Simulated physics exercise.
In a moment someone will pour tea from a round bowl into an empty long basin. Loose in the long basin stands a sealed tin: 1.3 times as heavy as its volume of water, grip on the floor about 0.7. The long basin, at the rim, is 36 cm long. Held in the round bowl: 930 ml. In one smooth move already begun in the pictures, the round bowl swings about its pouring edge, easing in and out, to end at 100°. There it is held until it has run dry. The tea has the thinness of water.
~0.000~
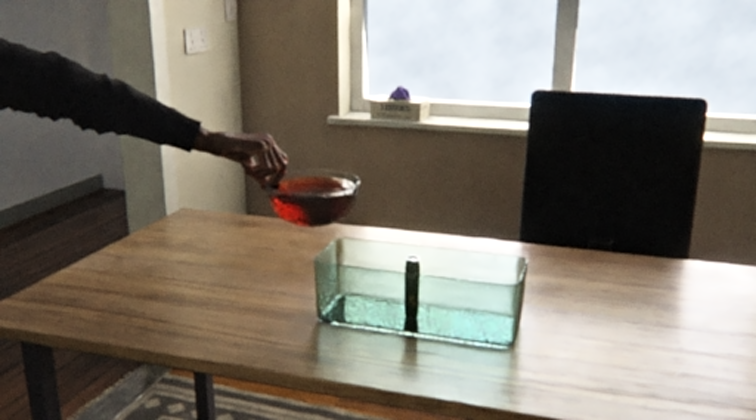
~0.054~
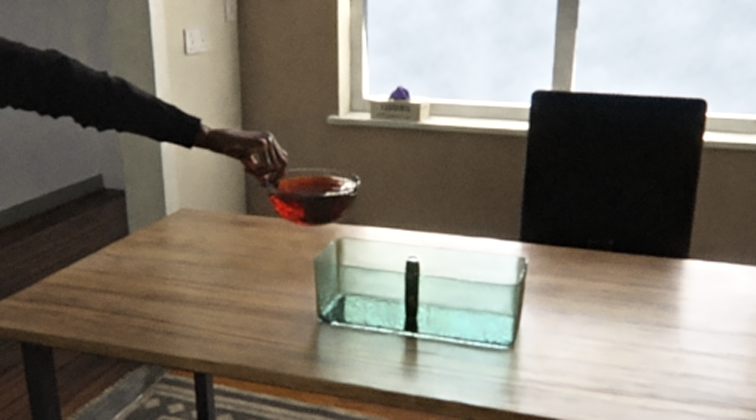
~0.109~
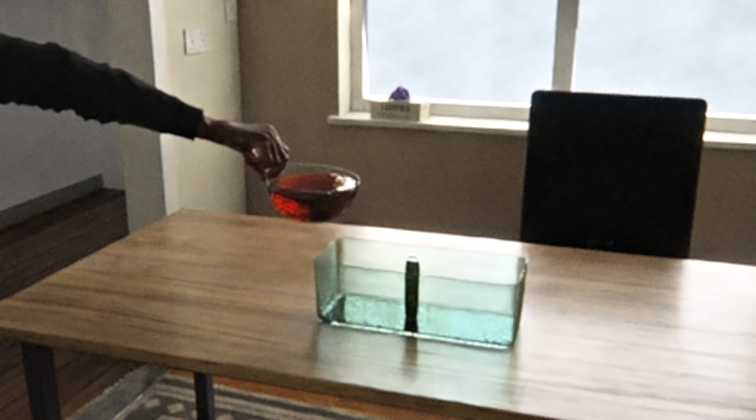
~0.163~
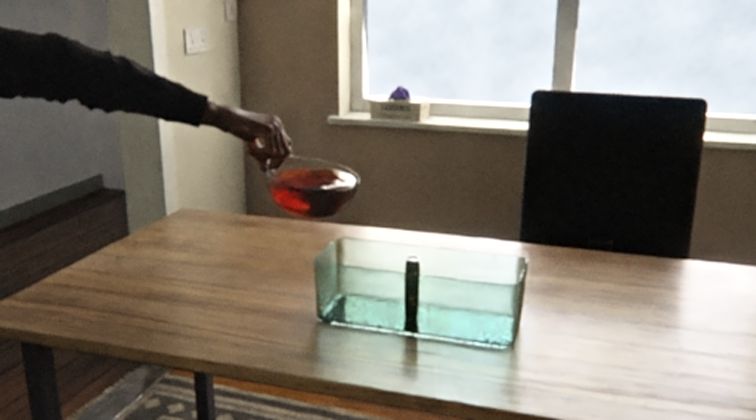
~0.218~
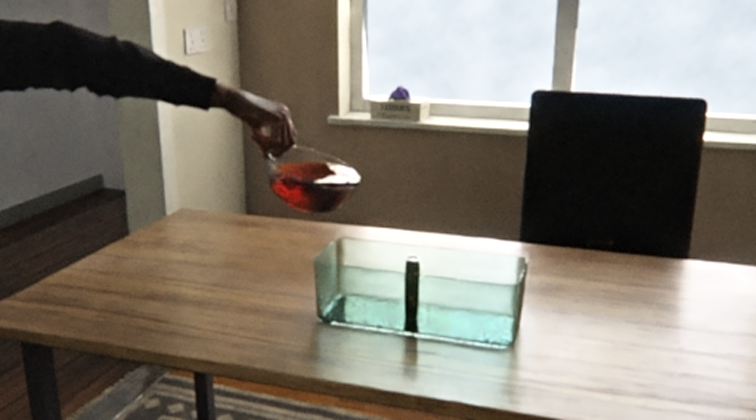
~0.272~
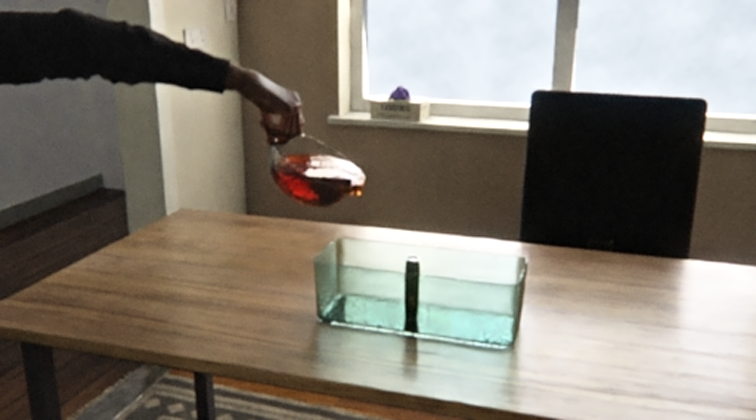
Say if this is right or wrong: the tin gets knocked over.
Wrong, it stays standing.
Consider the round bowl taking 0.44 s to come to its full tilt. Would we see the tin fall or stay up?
The tin stays on its base.
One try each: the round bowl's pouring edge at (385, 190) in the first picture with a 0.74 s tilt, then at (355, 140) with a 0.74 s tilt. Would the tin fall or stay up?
Trial 1 - tin tips; trial 2 - tin tips.
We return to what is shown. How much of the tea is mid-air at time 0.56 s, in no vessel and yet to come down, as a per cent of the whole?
Around 58 percent.
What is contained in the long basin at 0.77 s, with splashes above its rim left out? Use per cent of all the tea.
Around 88 parts in a hundred.
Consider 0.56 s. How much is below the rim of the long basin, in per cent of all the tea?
About 16%.
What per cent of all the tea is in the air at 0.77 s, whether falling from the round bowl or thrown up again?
Around 10 percent of it is airborne.
By 0.56 s the tilt is 86° and 26 per cent is still to pour; the tin stands where it began.
By 0.77 s the tilt is 100° and 0 per cent is still to pour; the tin stands where it began.
By 1.00 s the tilt is 100° and 0 per cent is still to pour; the tin stands where it began.
By 1.24 s the tilt is 100° and 0 per cent is still to pour; the tin stands where it began.
At rest the tin stands where it began.
